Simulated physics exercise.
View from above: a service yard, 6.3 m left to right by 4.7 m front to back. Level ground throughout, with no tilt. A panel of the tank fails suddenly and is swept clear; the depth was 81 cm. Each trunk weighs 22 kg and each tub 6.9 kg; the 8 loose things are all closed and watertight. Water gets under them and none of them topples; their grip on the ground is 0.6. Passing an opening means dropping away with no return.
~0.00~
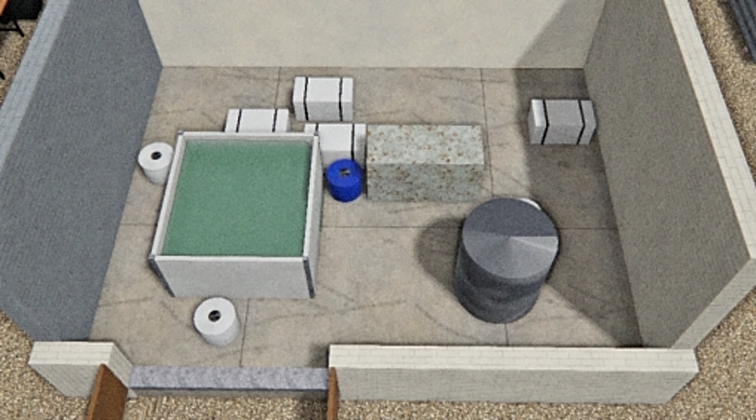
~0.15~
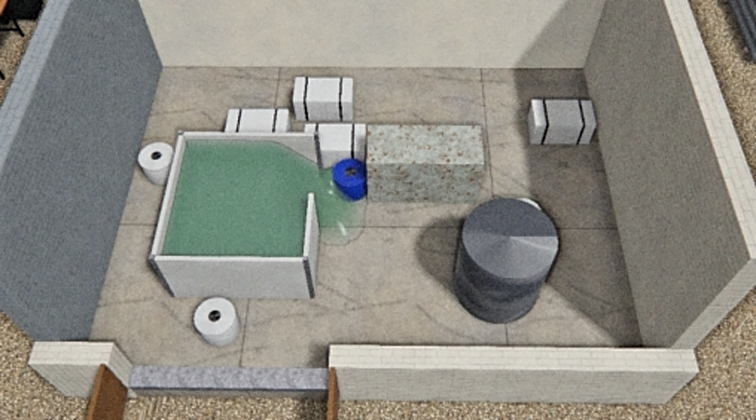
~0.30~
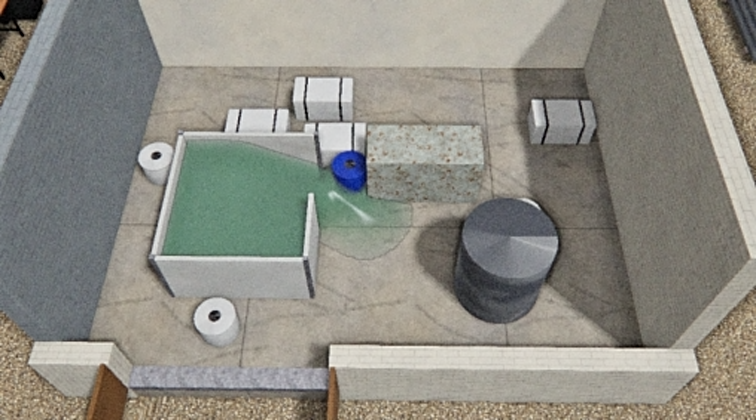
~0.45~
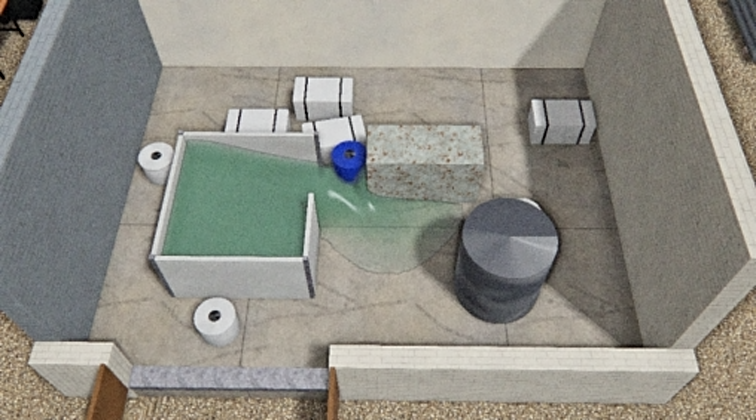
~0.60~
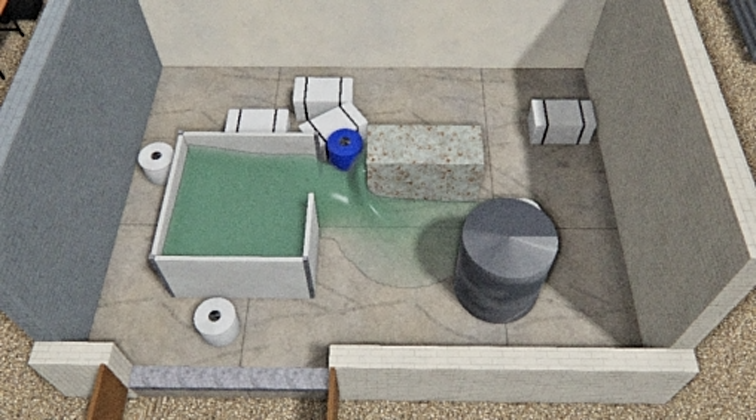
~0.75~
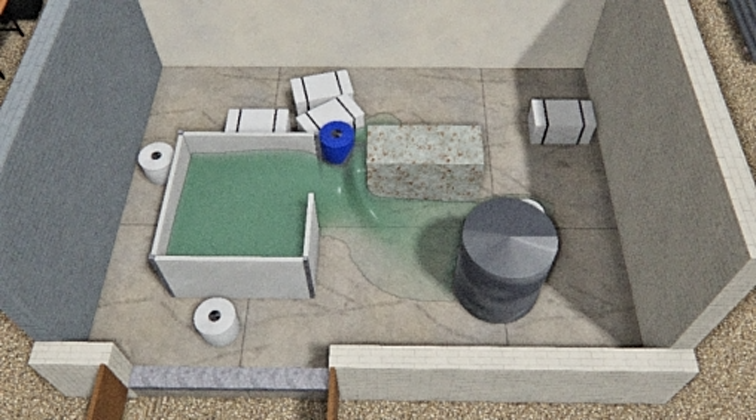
In a walled yard, green water pours from a tank and pushes a blue tub backward.
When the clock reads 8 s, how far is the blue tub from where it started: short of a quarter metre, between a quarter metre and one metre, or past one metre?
The way I see it, it gets displaced a short stretch.
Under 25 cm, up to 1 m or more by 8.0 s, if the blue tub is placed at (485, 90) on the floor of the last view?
Put there, it wanders off a long way.
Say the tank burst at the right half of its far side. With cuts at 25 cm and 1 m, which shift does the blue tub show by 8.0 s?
Result: Blue tub essentially stationary.
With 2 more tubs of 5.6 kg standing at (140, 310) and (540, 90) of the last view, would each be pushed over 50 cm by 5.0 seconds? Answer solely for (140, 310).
Well, it ends up not quite that far.
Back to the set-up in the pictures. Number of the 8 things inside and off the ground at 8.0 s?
I'd say 5 of them.
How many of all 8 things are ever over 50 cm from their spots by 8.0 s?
Tally: 6.
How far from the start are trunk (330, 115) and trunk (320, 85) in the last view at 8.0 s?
Lab note - net shifts in order: 140 cm; 80 cm.
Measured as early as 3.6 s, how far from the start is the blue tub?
Shift by then: About 80 cm.
After 1.6 s the blue tub is near (300, 141), 0.8 m from its start, aground; 0 of 8 are out; 2 afloat.
After 3.6 s the blue tub is near (300, 144), 0.8 m from its start, aground; 0 of 8 are out; 0 afloat.
After 5.6 s the blue tub is near (300, 144), 0.8 m from its start, aground; 0 of 8 are out; 2 afloat.
After 8.0 s the blue tub is near (318, 132), 0.7 m from its start, afloat; 0 of 8 are out; 5 afloat.
